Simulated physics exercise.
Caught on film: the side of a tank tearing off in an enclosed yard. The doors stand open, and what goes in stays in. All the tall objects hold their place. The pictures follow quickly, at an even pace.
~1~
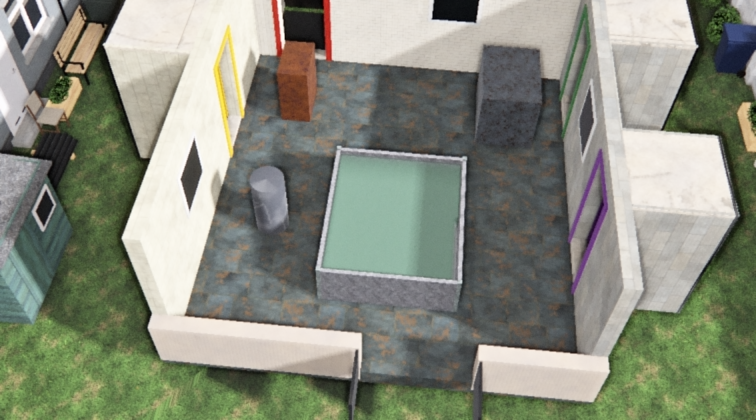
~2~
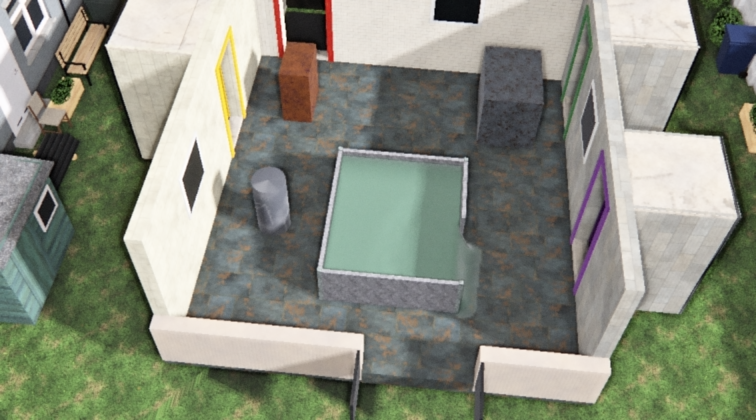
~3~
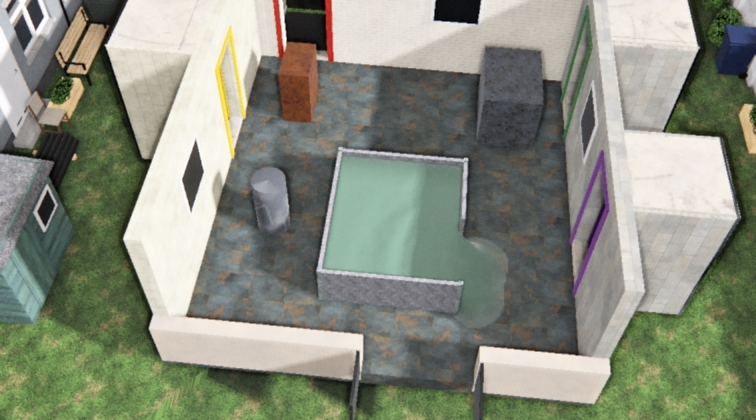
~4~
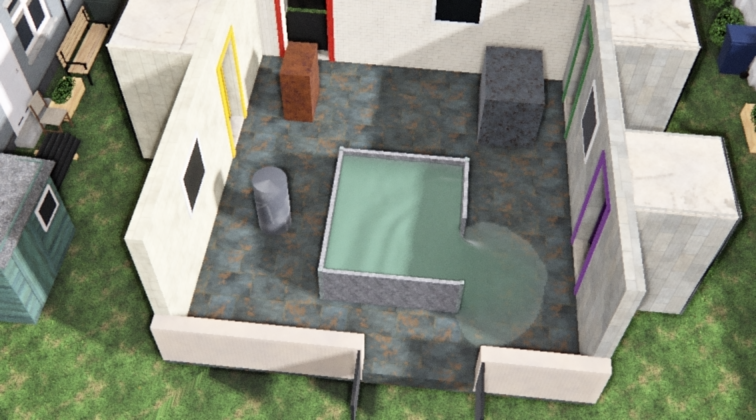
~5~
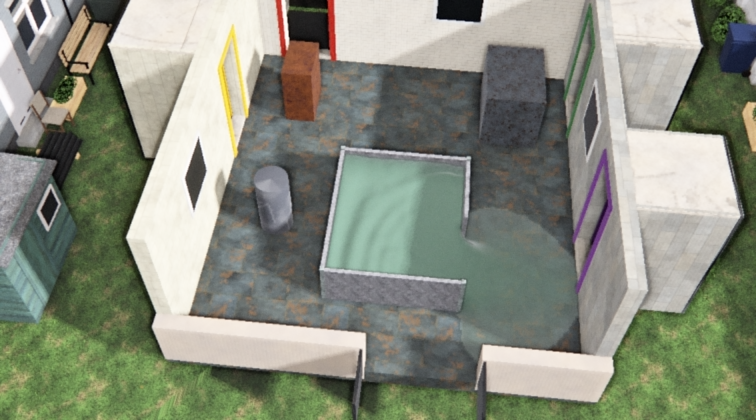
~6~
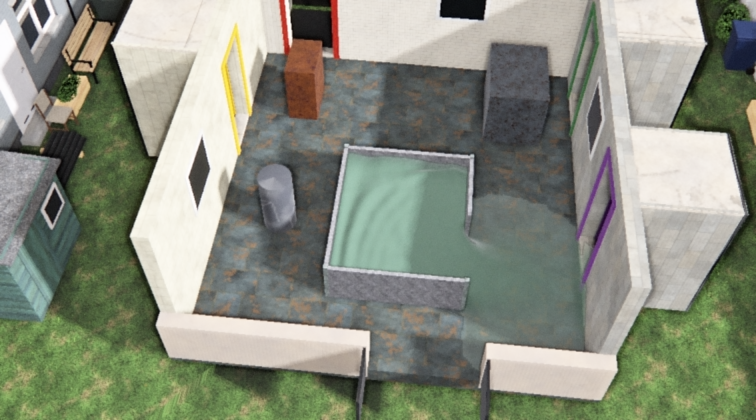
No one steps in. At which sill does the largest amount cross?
Most goes in at the purple door.
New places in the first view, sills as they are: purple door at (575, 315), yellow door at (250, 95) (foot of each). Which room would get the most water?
Most goes in at the one in purple.
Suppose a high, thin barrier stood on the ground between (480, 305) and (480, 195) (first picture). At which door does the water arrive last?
That is the one in yellow.
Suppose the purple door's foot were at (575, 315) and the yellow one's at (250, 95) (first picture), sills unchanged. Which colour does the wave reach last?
That is the yellow-painted one.
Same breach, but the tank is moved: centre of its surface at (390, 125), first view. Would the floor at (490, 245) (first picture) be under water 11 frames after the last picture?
Answer: Covered.
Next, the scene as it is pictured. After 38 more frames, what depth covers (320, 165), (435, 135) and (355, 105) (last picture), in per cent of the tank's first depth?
Roughly 4, 4 and 6 per cent, in turn.
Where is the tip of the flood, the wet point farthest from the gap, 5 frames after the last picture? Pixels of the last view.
Close to (572, 155).
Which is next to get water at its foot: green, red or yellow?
The door marked green.
A moment on, water covers 20 % of the floor; purple door some in, red door not reached, yellow door not reached, green door not reached.
Next, water covers 25 % of the floor; purple door a lot in, red door not reached, yellow door not reached, green door wet at the sill, nothing in.
Then, water covers 45 % of the floor; purple door a lot in, red door not reached, yellow door not reached, green door wet at the sill, nothing in.
Later, water covers 85 % of the floor; purple door a lot in, red door wet at the sill, nothing in, yellow door not reached, green door wet at the sill, nothing in.
In the end, water covers 100 % of the floor; purple door a lot in, red door some in, yellow door some in, green door wet at the sill, nothing in; the purple door has let in the most.
